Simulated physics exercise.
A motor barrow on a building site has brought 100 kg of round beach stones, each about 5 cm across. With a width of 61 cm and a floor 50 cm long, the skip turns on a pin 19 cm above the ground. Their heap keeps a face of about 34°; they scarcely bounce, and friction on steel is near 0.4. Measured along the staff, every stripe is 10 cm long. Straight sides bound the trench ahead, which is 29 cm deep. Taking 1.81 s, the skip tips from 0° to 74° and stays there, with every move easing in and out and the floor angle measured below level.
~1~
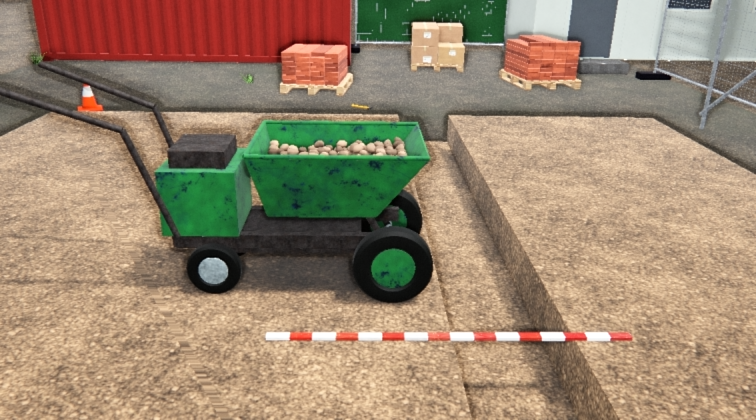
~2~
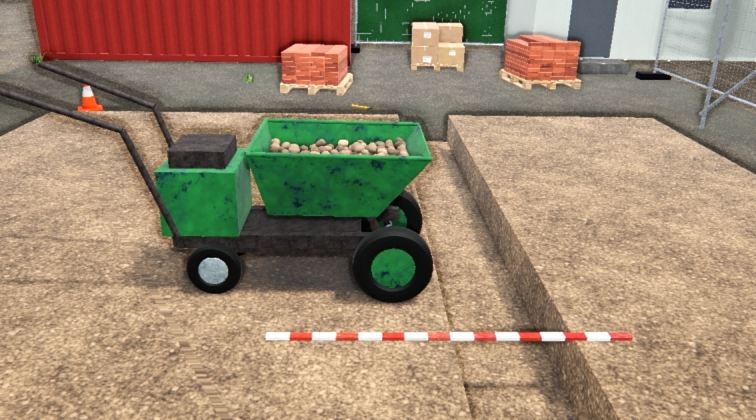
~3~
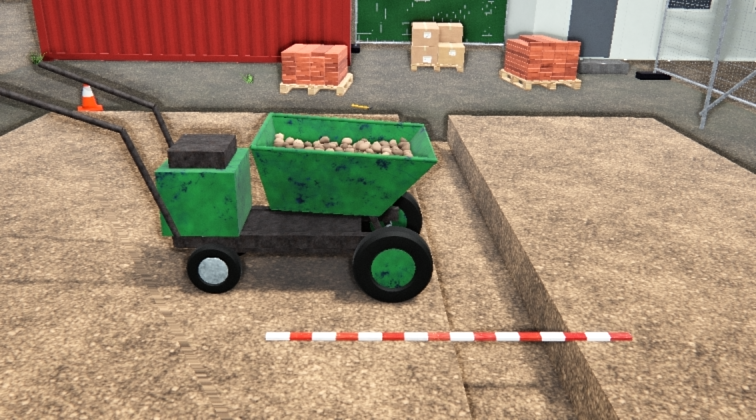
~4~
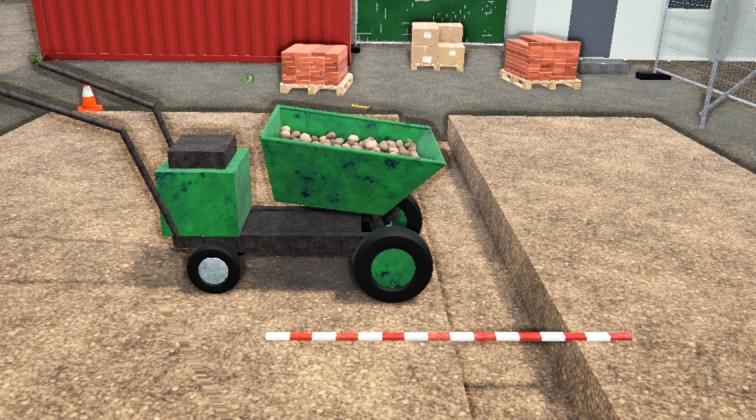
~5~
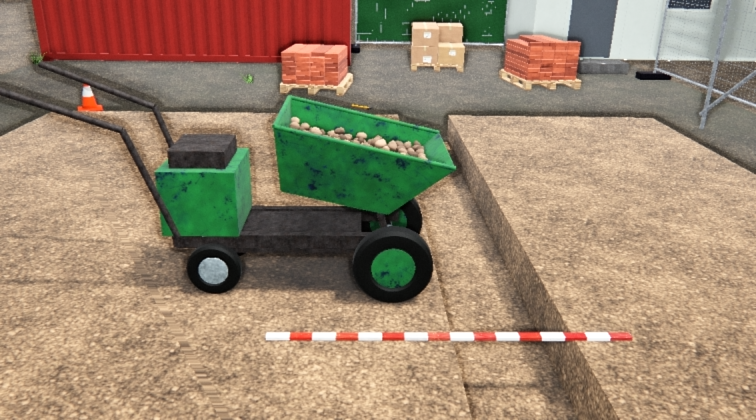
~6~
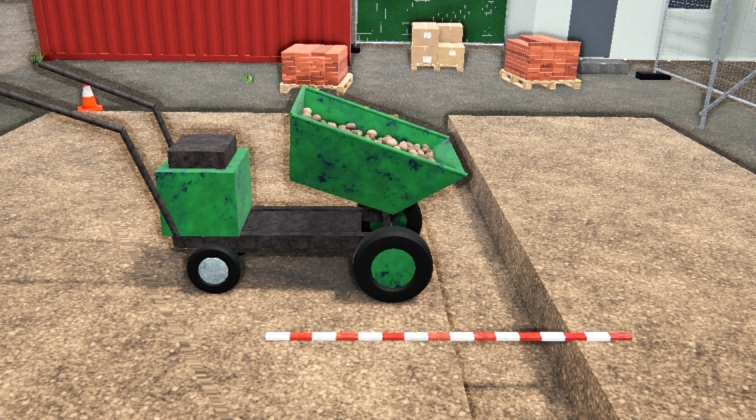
On a building site with a red container and stacked bricks behind, a green motor barrow loaded with round stones stands beside a trench. Its skip starts level, then tilts gradually forward to the right, the back rising and the front lip dipping, while the wheels and chassis stay still.
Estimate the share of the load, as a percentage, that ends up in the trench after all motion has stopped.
Roughly 68 per cent of the load ends up there.
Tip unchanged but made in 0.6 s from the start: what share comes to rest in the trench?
Then about 40 per cent.
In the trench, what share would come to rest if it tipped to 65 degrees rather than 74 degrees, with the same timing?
The trench would hold about 75% of it.
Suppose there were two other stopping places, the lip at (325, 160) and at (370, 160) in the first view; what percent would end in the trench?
Roughly 95 in a hundred from the first, 100 in a hundred from the second.
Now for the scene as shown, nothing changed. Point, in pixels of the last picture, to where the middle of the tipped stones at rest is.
I'd point somewhere around (521, 310).
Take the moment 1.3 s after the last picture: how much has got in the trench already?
Around 40 per cent of it, at that instant.
Then, 0.8 s after the last picture the floor is at 63°, 100 % in the skip; the foremost stones are at (509, 217).
Then, 1.3 s after the last picture the floor is at 74°, 34 % in the skip, 42 % in the trench, 24 % past the trench; the foremost stones are at (617, 267).
Then, 1.7 s after the last picture the floor is at 74°, 8 % in the skip, 59 % in the trench, 33 % past the trench; the foremost stones are at (674, 268).
Then, 3.6 s after the last picture the floor is at 74°, 0 % in the skip, 68 % in the trench, 32 % past the trench; the foremost stones are at (693, 267).
